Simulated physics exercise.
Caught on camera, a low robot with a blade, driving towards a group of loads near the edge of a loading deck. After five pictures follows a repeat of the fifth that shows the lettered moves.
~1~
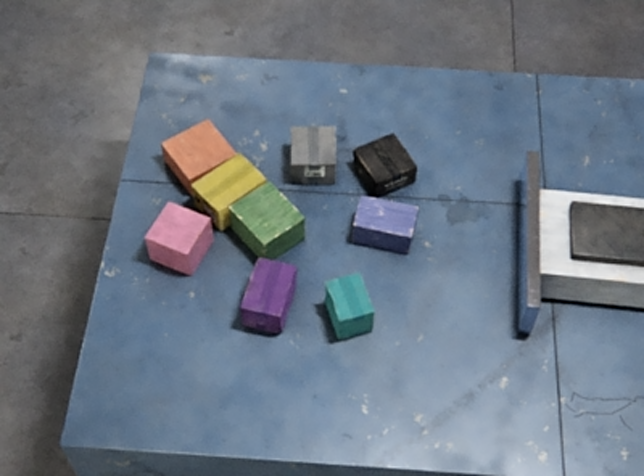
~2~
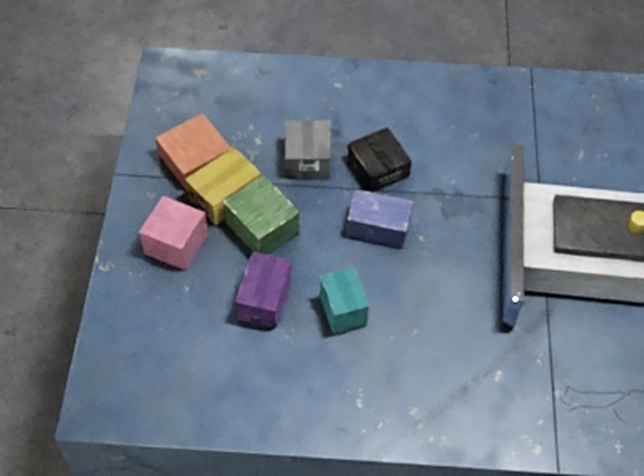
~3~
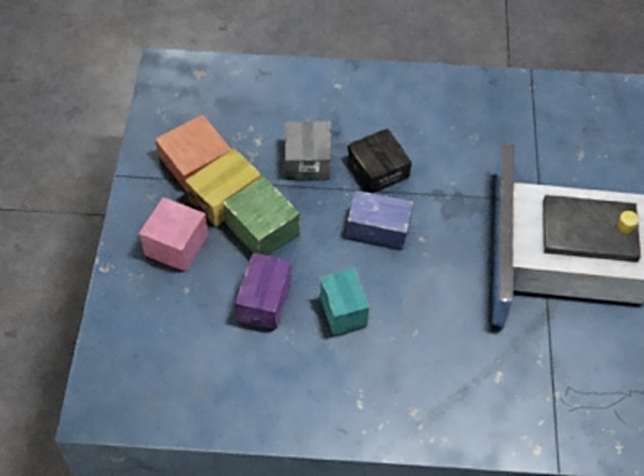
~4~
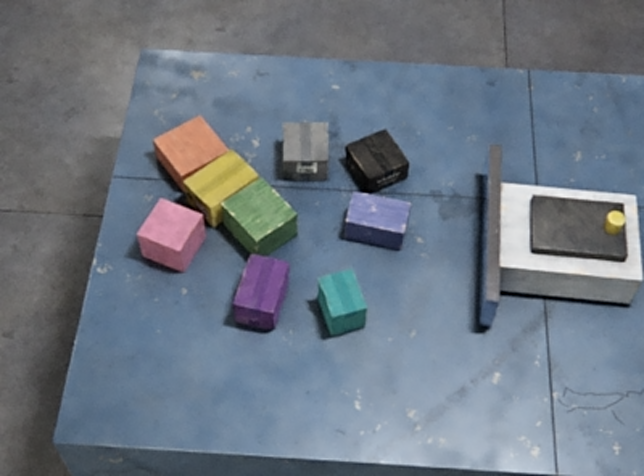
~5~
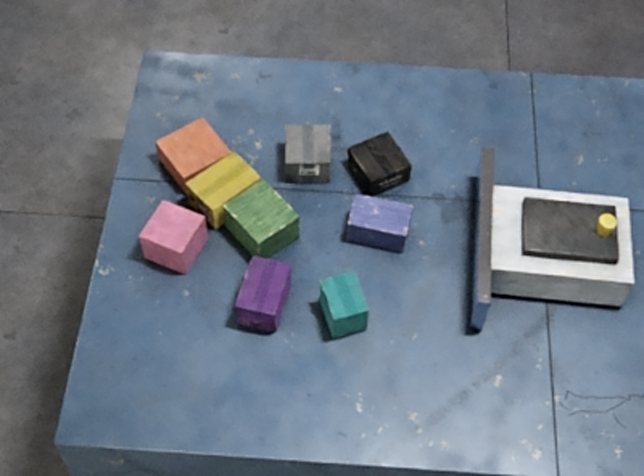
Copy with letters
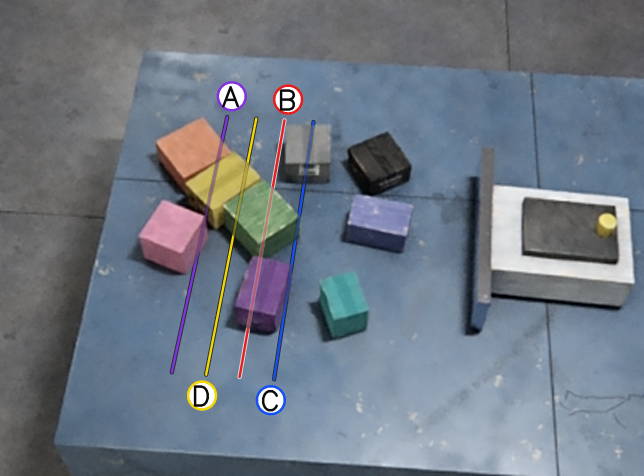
The clip opens on a blue deck with nine coloured blocks grouped at the left and a low white robot partly in view at the right, its upright blade facing them. The robot edges a short way left, bringing its dark top and yellow knob into view, while the blocks stay put.
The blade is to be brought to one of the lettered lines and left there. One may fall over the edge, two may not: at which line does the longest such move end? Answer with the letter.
A is the last line within the limit.
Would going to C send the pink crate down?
By then, no.
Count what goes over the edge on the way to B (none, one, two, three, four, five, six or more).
In all, none.
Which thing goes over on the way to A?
The pink crate.
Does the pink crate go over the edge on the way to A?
By then, yes.
On the copy, A at (202, 234); B at (264, 238); C at (295, 240); D at (233, 236).
On A. First, robot (459, 222); black box (354, 157); blue crate (347, 224).
Then, robot (356, 216); pink crate (135, 250); orange crate (189, 151).
Finally, robot (278, 211); pink crate over the edge; green crate (113, 240); one fallen.
By contrast, B is within the limit but short; C is within the limit but short; D is within the limit but short.
